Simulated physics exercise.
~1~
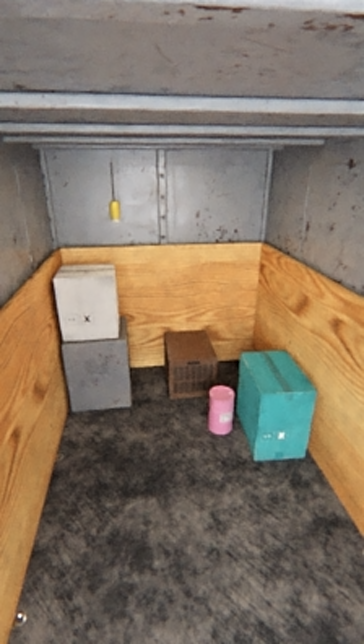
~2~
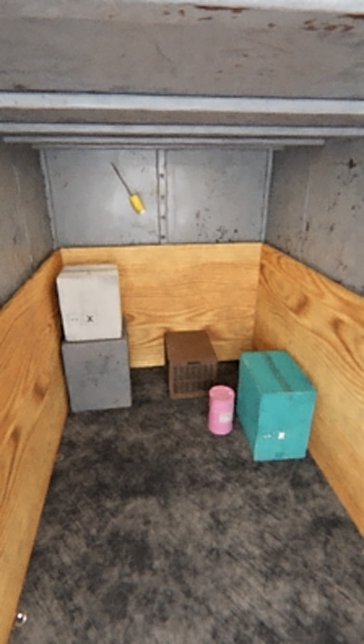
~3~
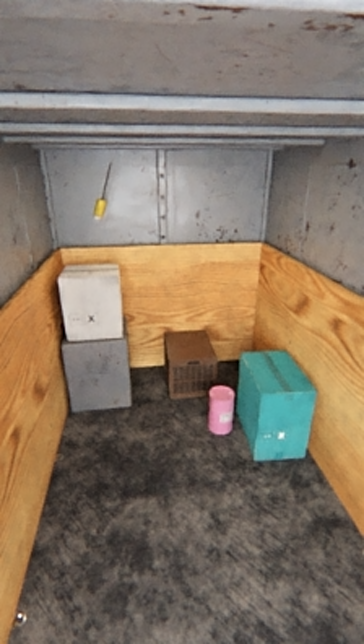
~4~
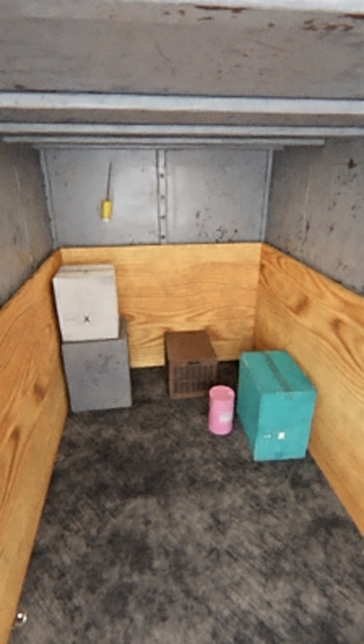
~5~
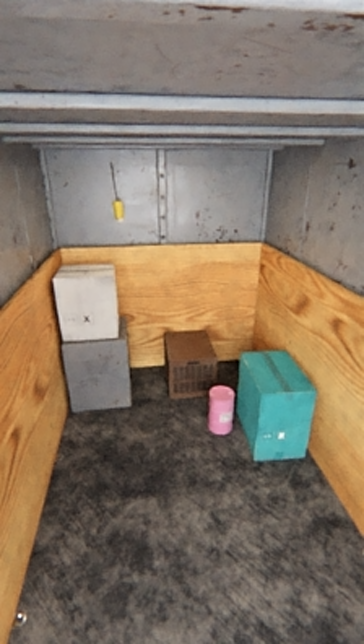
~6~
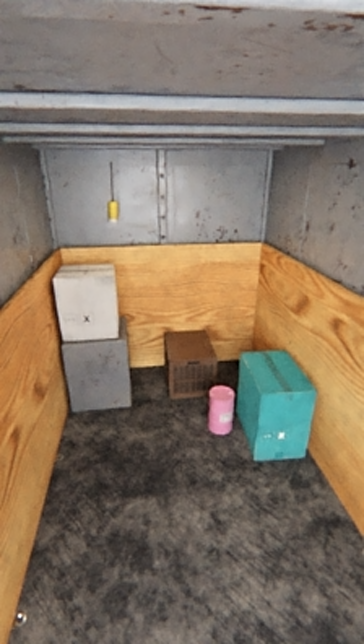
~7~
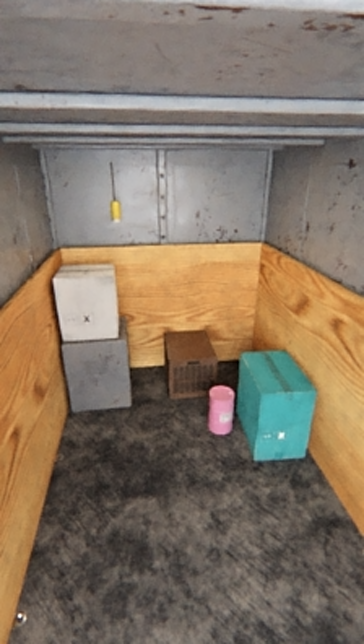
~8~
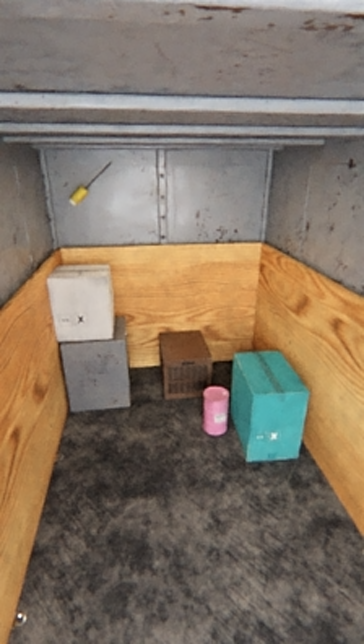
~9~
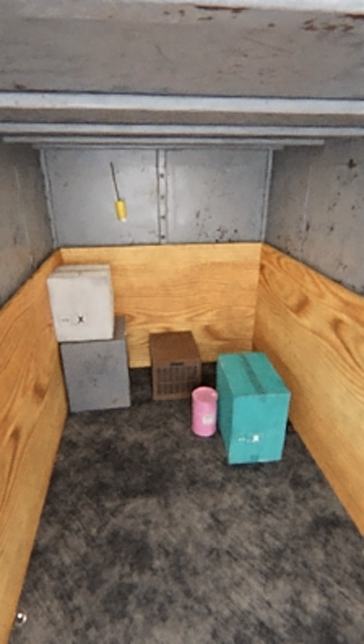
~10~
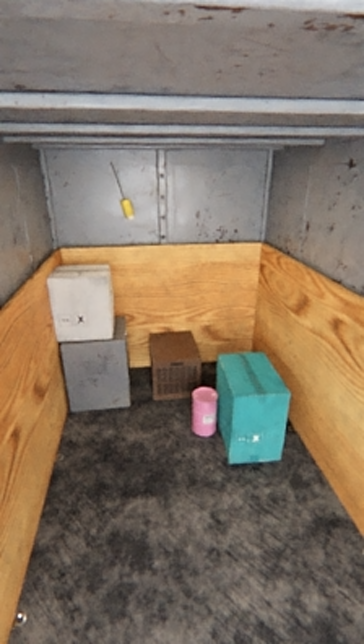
Turquoise box, pink canister and brown chest sliding left in a van load bay as a yellow lamp swings, all staying upright.
